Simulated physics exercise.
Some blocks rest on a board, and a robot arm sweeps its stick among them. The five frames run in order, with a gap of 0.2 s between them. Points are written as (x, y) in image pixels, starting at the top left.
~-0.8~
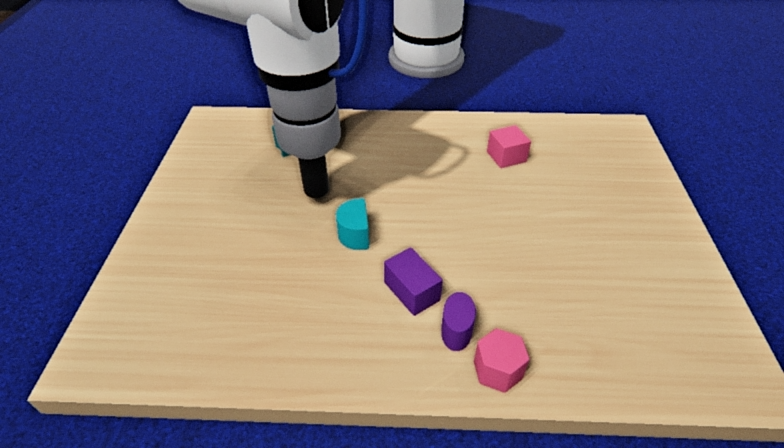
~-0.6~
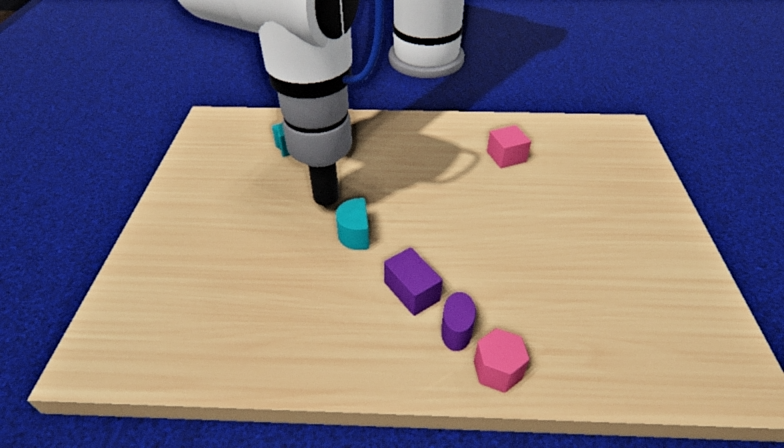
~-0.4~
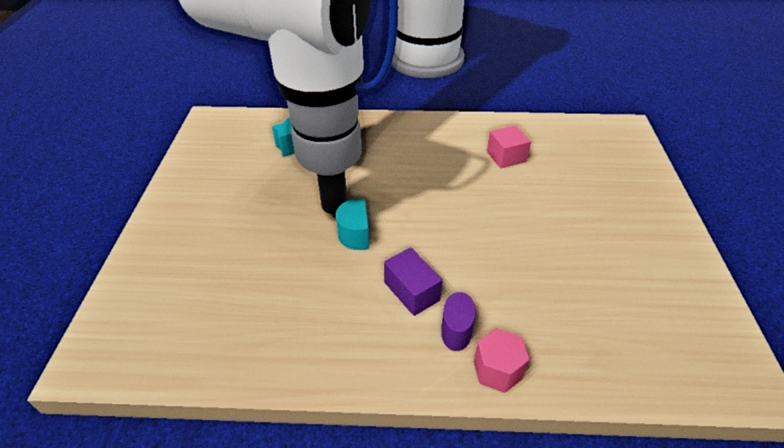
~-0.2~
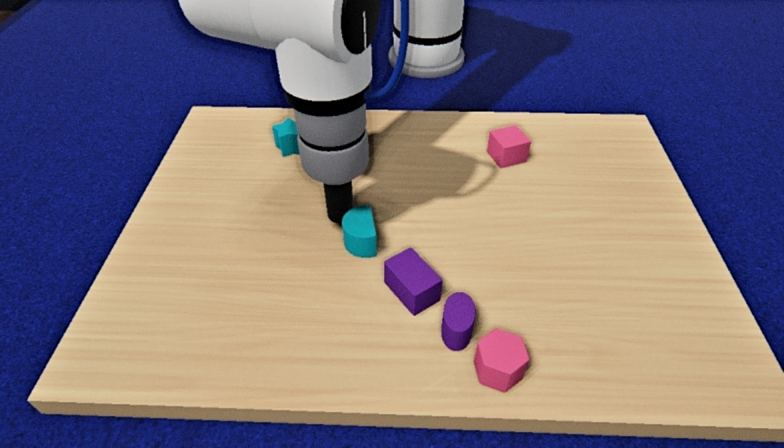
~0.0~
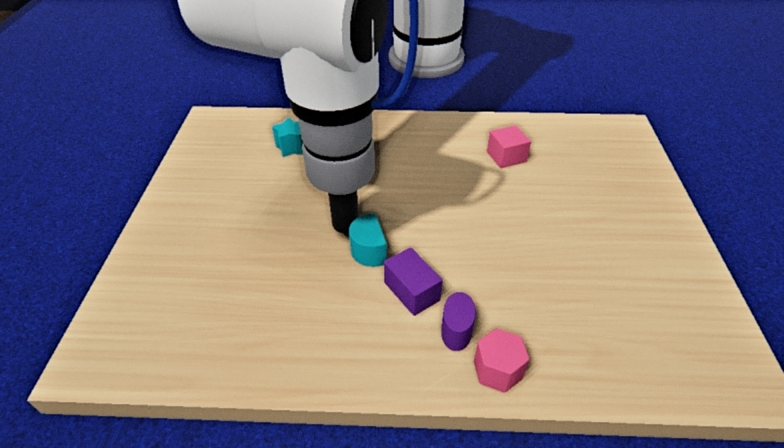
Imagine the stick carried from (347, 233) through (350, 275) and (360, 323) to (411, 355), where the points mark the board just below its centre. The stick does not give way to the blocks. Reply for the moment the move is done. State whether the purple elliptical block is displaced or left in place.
It barely shifts, if at all.
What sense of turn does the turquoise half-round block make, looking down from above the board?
It twists anticlockwise.
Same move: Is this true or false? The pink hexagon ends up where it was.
That claim is true.
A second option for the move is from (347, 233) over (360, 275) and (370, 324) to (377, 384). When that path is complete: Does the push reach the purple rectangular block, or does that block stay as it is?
Answer: Moved.
What follows on the original path. One third of the way, stick at (349, 267); turquoise half-round block at (383, 246), turned 35° anticlockwise; purple rectangular block at (419, 274).
Two thirds of the way, stick at (360, 316); turquoise half-round block at (383, 246), turned 35° anticlockwise; purple rectangular block at (419, 274).
At the end, stick at (412, 347); turquoise half-round block at (383, 246), turned 35° anticlockwise; purple rectangular block at (419, 274); purple elliptical block not moved; pink hexagon not moved.
